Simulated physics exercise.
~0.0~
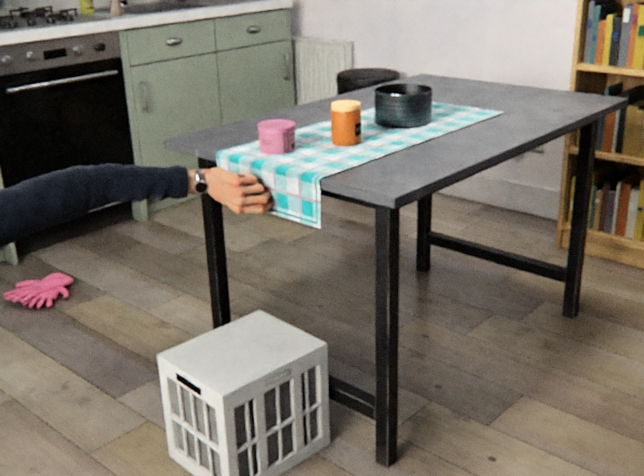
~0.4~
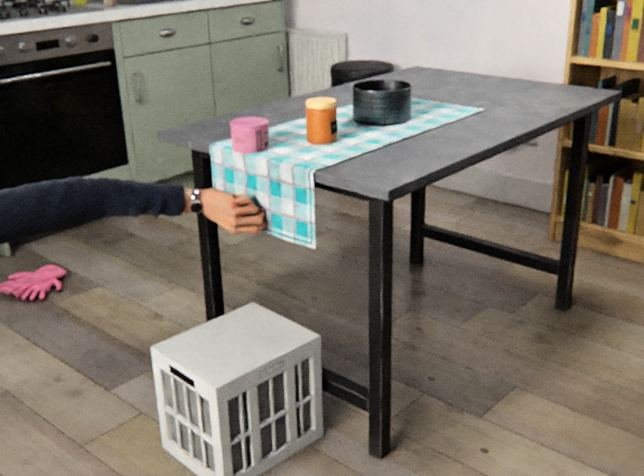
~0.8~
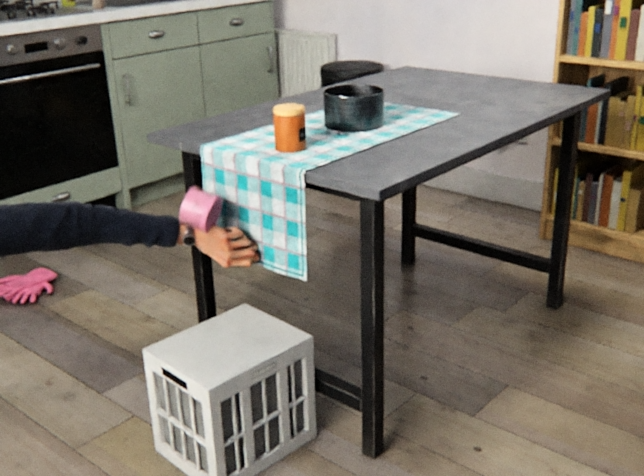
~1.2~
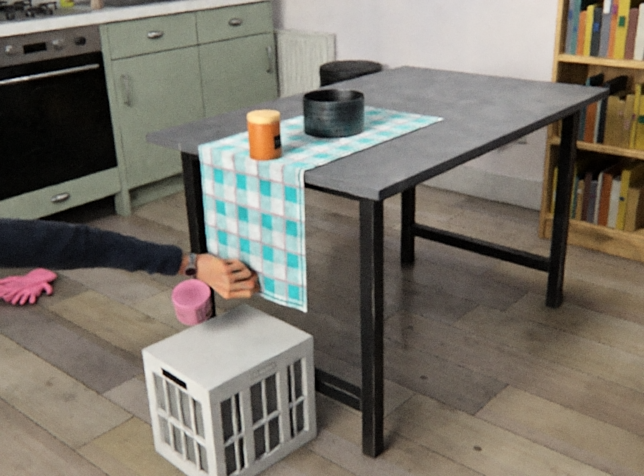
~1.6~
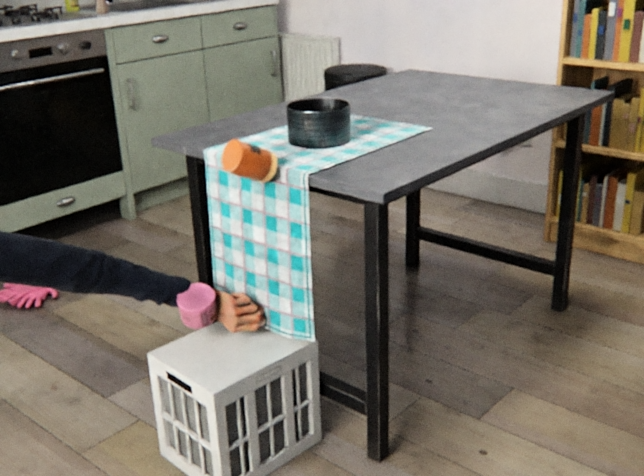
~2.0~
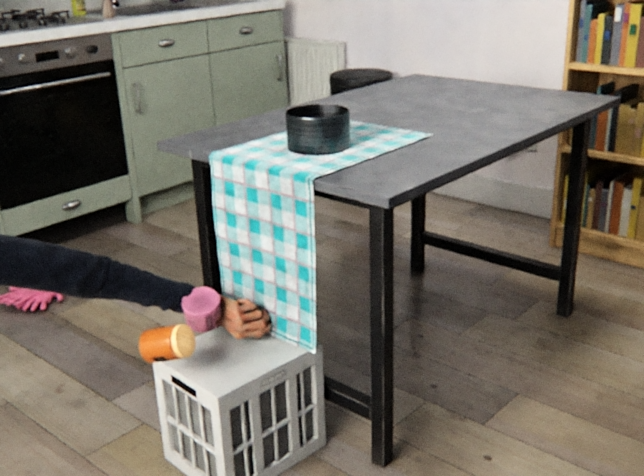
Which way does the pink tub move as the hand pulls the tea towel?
The pink tub moves down, dropping from the end of the table towards the level of the white crate.
